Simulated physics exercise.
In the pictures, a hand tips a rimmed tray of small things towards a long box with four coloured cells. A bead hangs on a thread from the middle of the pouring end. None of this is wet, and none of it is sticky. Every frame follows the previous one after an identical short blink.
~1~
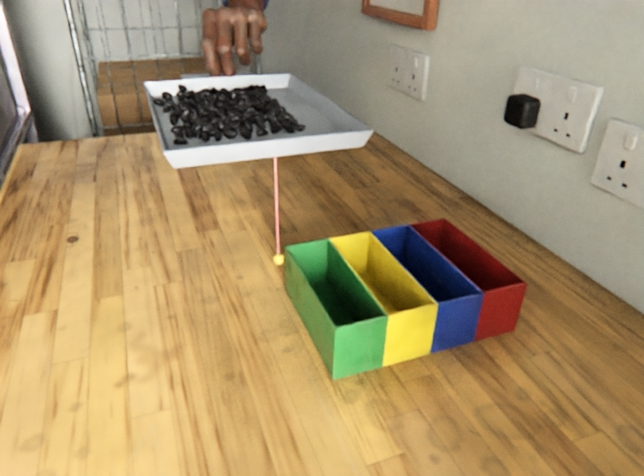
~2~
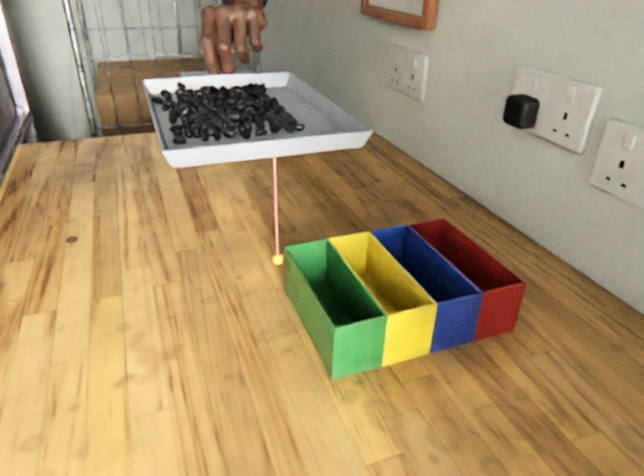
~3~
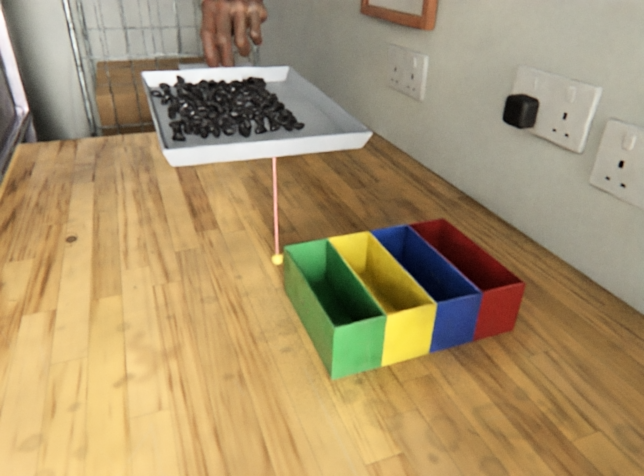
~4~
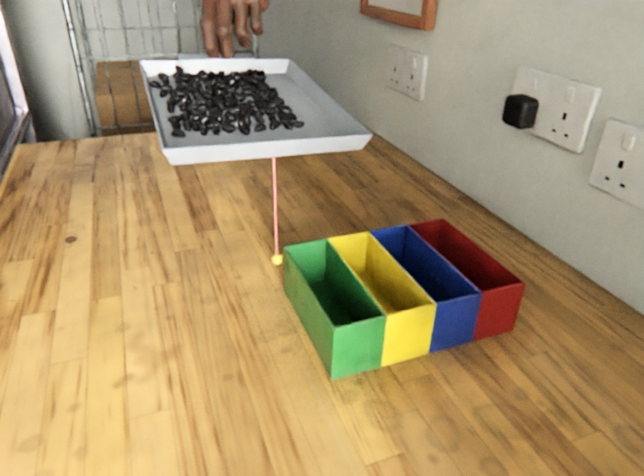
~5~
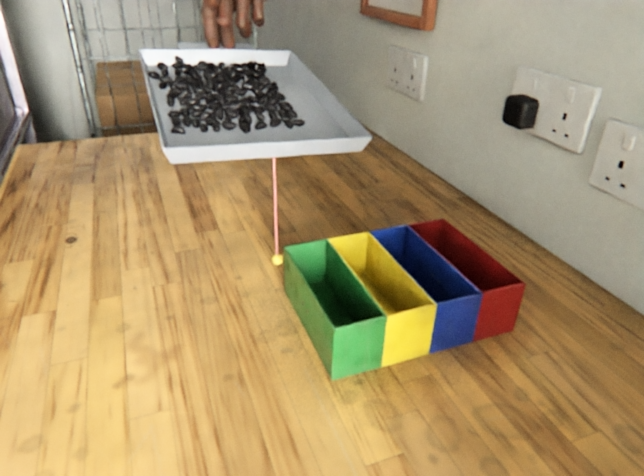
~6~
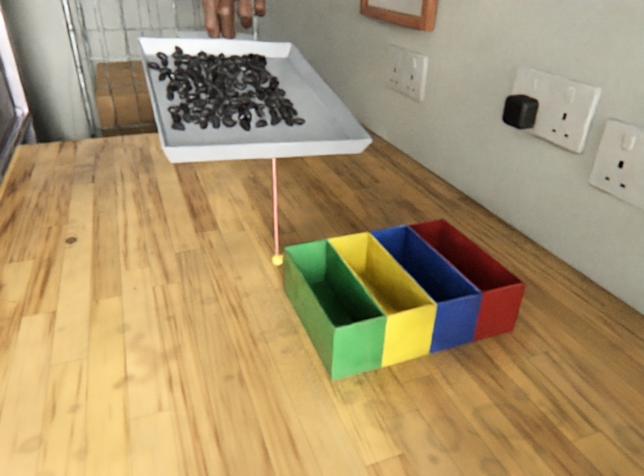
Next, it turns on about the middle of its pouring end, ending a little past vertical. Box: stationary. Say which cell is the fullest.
The yellow cell is the fullest.
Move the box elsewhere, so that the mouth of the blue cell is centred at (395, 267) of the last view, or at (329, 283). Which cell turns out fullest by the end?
The first placement favours the cell in yellow, while the second favours the red cell.
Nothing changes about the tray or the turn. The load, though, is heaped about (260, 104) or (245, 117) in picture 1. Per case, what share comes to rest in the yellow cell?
In order, 60 per cent then 40 per cent.
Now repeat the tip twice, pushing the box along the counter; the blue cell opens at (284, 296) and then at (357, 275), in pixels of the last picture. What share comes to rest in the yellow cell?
Close to 0 in a hundred, then close to 30 in a hundred.
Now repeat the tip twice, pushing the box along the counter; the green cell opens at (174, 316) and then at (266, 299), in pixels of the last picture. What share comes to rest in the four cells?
You'd see roughly 60 per cent first and roughly 100 per cent second.
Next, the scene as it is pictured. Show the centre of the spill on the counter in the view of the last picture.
I'd mark it at about (267, 363).
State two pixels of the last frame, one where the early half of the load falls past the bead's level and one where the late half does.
Earlier portion about (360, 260); later portion about (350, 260).
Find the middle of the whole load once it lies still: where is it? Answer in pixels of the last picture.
The centre settles at about (361, 320).
Just after the last frame, tray tipped steeply; almost all on the tray; just a few in the green cell; just a few in the blue cell; about a tenth falling or outside the box.
A moment on, tray tipped right over; roughly a quarter on the tray; roughly a quarter in the yellow cell; roughly a quarter in the green cell; just a few in the blue cell; roughly a quarter falling or outside the box.
Further on, tray tipped past a quarter turn; roughly half in the yellow cell; roughly a third in the green cell; just a few in the blue cell; just a few in the red cell; about a tenth falling or outside the box.
When it is over, tray tipped past a quarter turn; roughly half in the yellow cell; roughly a third in the green cell; just a few in the blue cell; just a few in the red cell; about a tenth outside the box.
